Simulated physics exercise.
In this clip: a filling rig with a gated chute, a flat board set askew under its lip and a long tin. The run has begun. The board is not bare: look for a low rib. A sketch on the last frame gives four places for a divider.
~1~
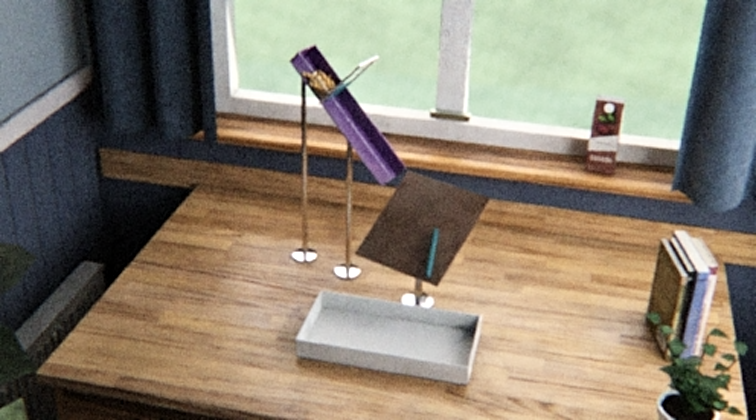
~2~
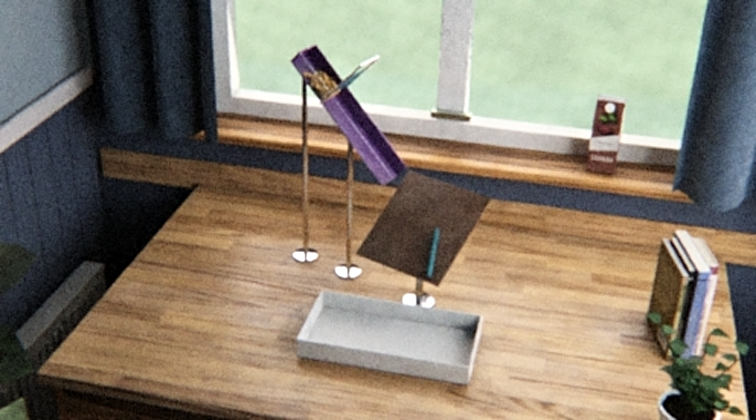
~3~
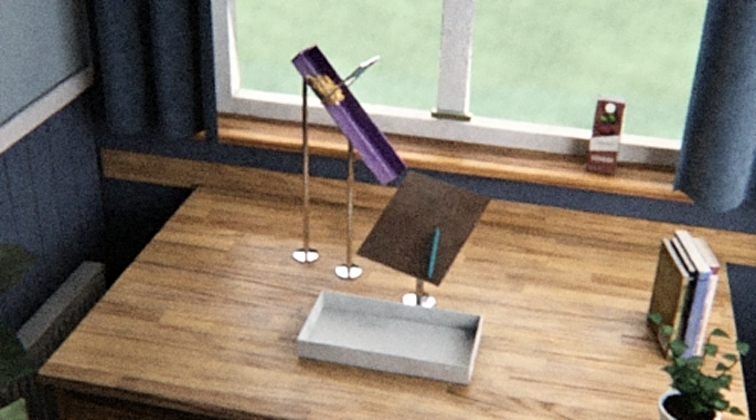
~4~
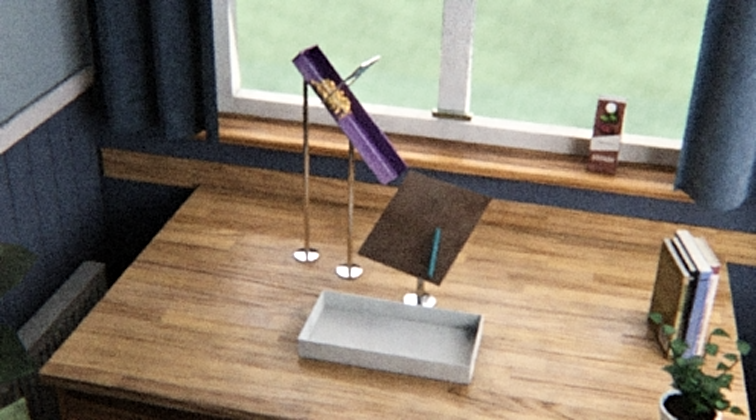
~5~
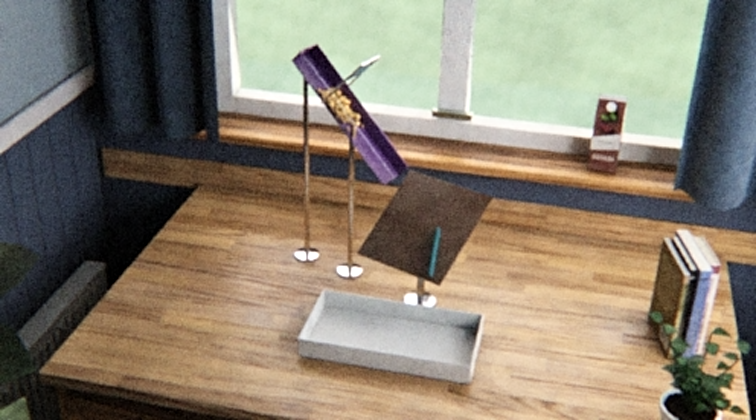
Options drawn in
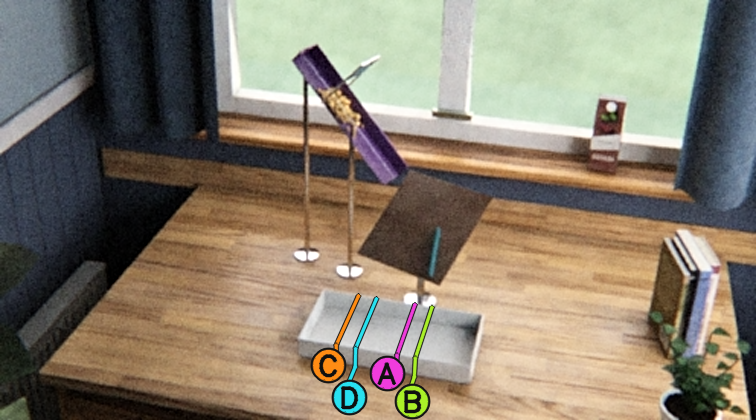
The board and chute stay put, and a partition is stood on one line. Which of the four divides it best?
Best: A.
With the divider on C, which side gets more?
The right side.
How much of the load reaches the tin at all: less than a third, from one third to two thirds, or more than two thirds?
More than two thirds.
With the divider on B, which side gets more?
More lands on the left.
On the marked copy, line A crosses the front rim at (397, 354); line B crosses the front rim at (415, 357); line C crosses the front rim at (336, 344); line D crosses the front rim at (355, 347).
If A is chosen, of what is caught, roughly two thirds on the left of the divider, roughly a third on the right.
If B is chosen, of what is caught, almost all on the left of the divider, just a few on the right.
If C is chosen, of what is caught, just a few on the left of the divider, almost all on the right.
If D is chosen, of what is caught, about a tenth on the left of the divider, almost all on the right.
